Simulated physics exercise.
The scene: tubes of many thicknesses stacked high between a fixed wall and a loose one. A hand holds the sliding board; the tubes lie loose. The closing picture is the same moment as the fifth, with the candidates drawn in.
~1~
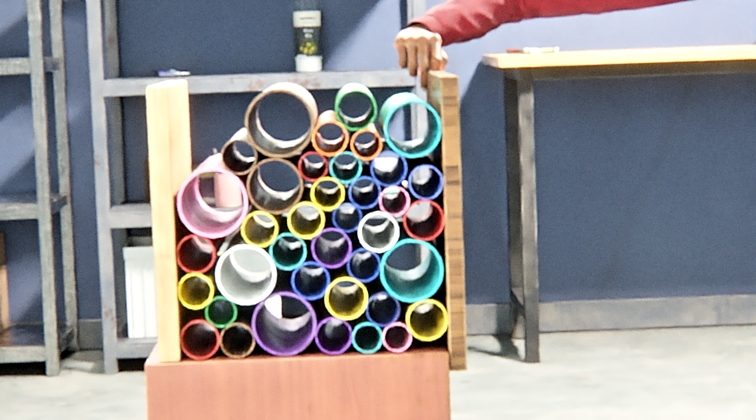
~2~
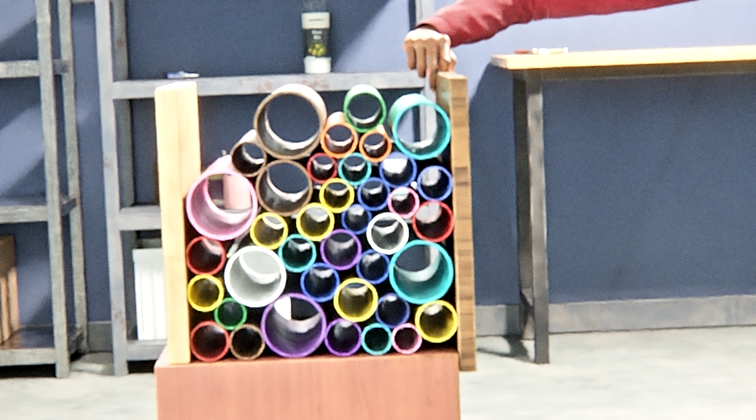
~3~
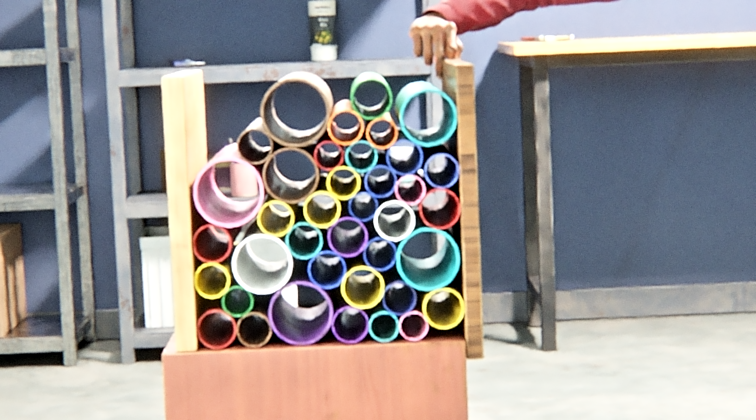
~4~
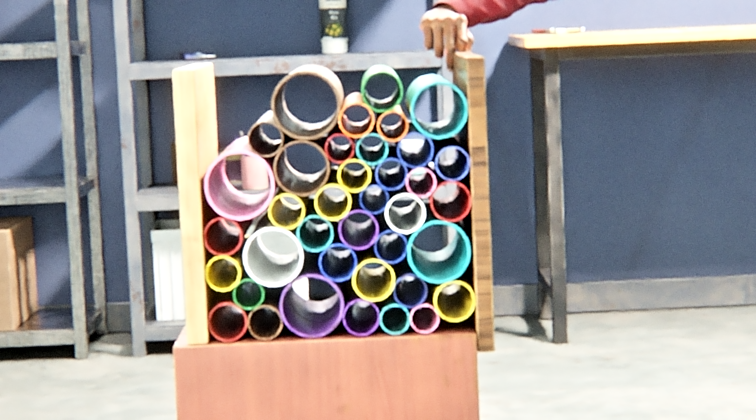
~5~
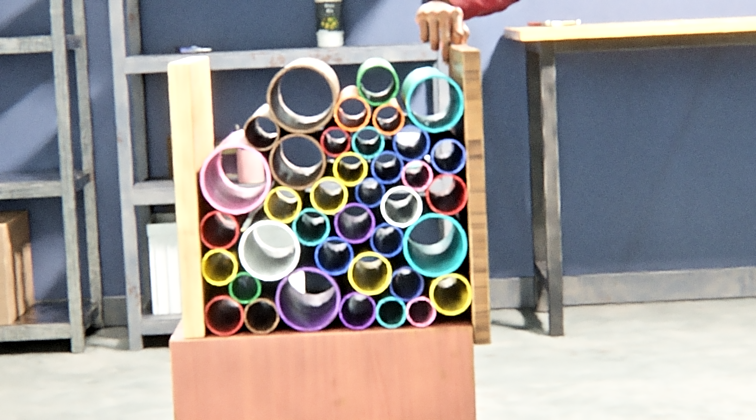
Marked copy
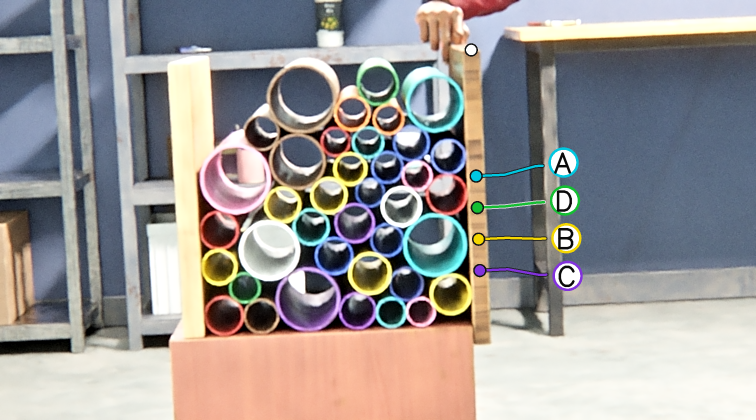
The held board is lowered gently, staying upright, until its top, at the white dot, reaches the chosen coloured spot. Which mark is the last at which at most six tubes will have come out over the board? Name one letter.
Slide it to D.
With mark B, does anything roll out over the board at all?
Yes, at B.
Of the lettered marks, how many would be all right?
Two of the four.
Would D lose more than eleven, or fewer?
Fewer than eleven.
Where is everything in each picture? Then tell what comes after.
A blue tube (311, 281); a white tube (378, 232); a yellow tube (196, 291), in the first picture.
A yellow tube (205, 293); a yellow tube (269, 231), in the second picture.
A brown tube (291, 175); a brown tube (295, 112), in the third picture.
Side board (472, 191); a red tube (228, 322), in the fourth picture.
A pink tube (421, 312); a blue tube (334, 256); a white tube (401, 206), in the fifth picture.
On the marked copy, A at (476, 176); B at (479, 239); C at (480, 271); D at (478, 208); the white dot at (471, 50).
Taking D. A third of the way, top of the board (465, 120).
Two thirds of the way, top of the board (468, 198).
When it is over, top of the board (468, 207), five out over the board.
As for the rest, A one out over the board; B more than six out over the board; C more than six out over the board.
